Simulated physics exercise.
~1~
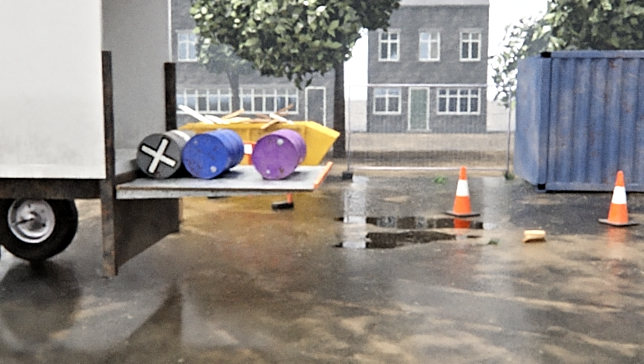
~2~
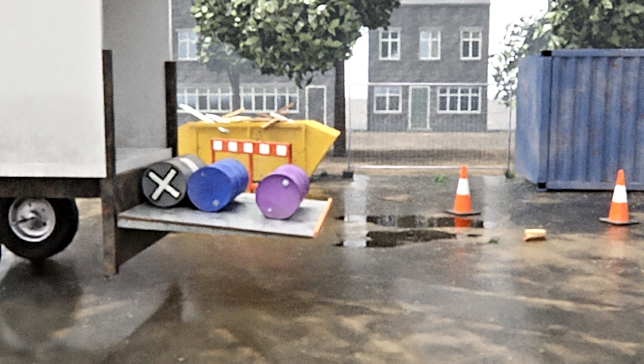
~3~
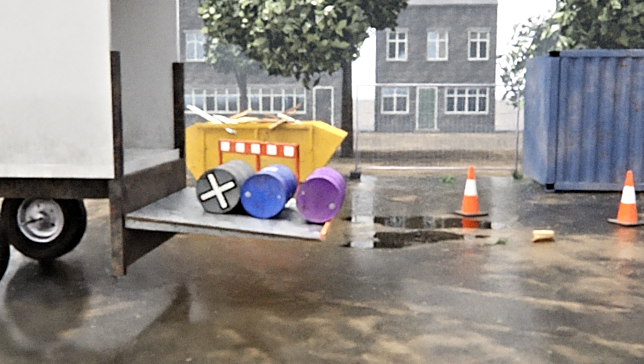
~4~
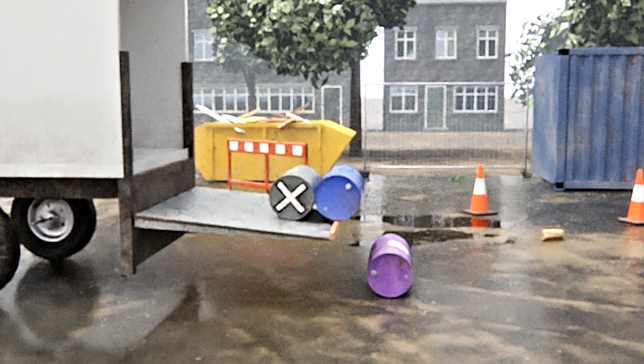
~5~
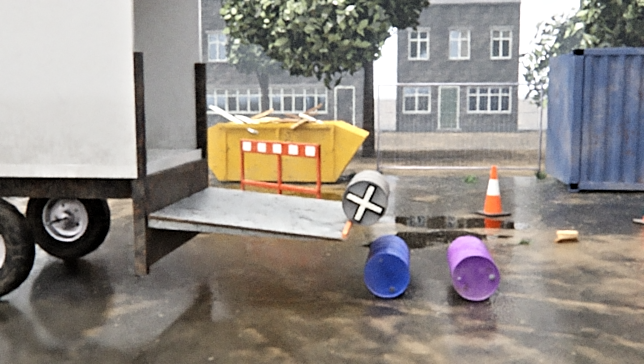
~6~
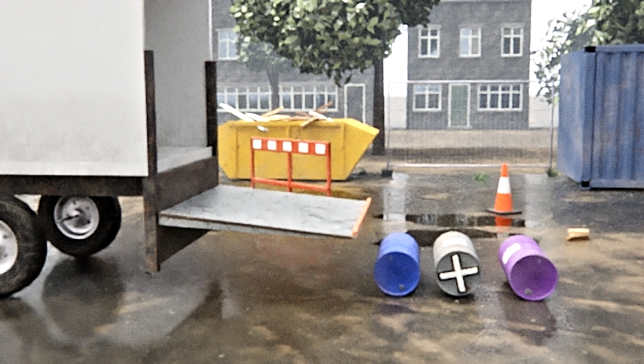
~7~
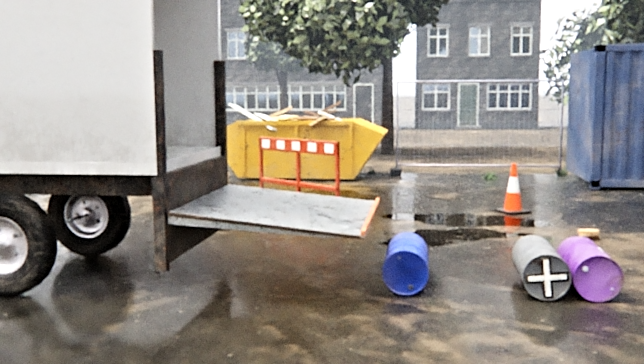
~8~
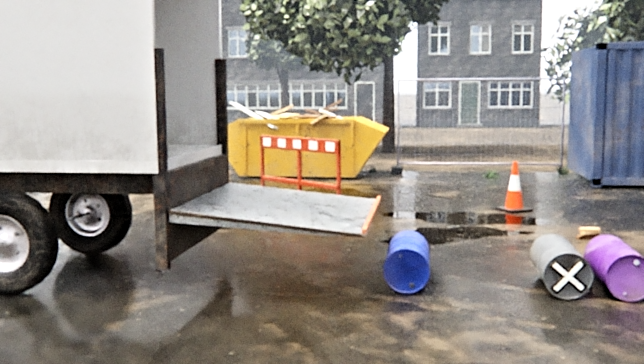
In a wet yard, a tail-lift plate lowering and tipping, purple, blue and white-crossed drums rolling off rightwards onto the ground.
